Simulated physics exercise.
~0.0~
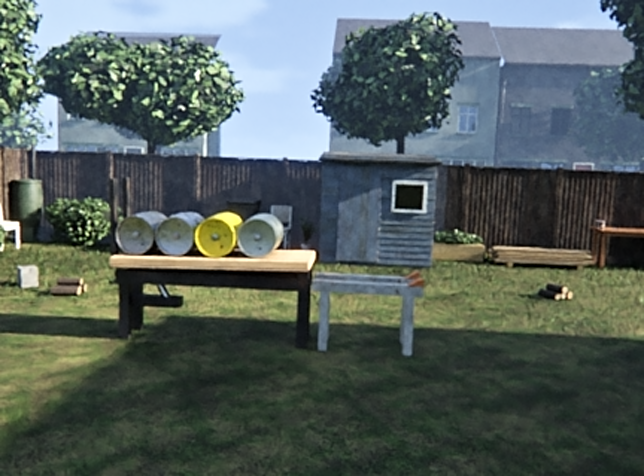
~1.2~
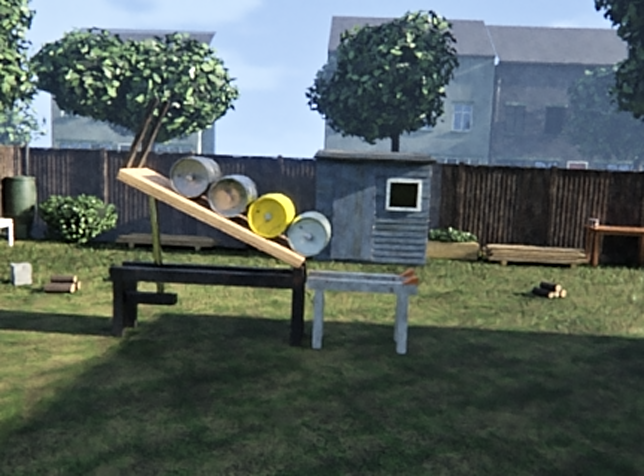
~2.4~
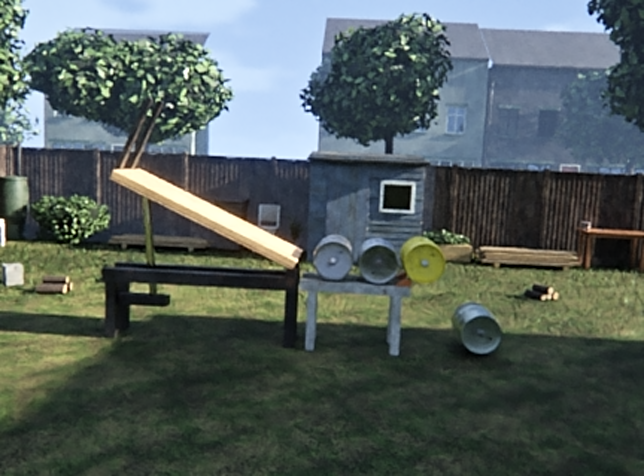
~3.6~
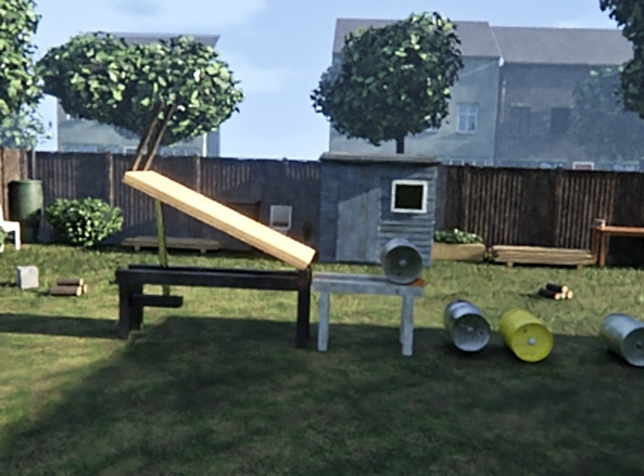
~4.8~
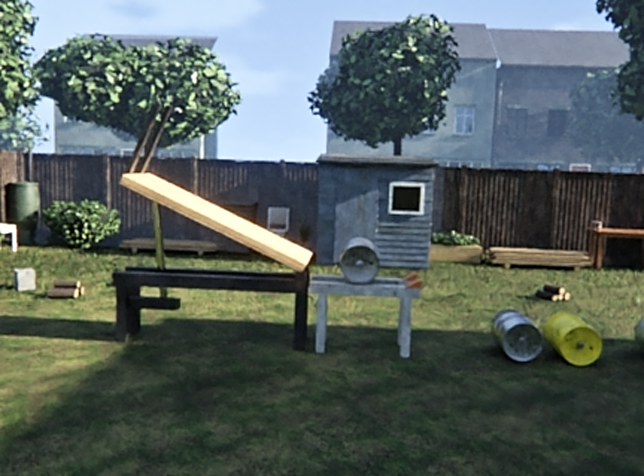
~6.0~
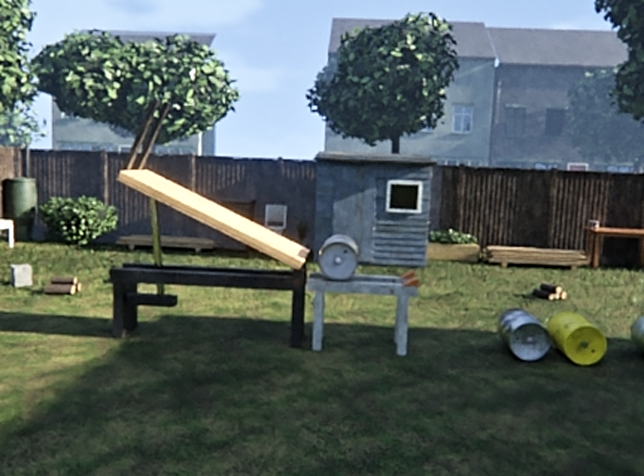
Yellow keg and two silver ones rolling off a tilting wooden deck and over a white rack onto grass, one staying behind.
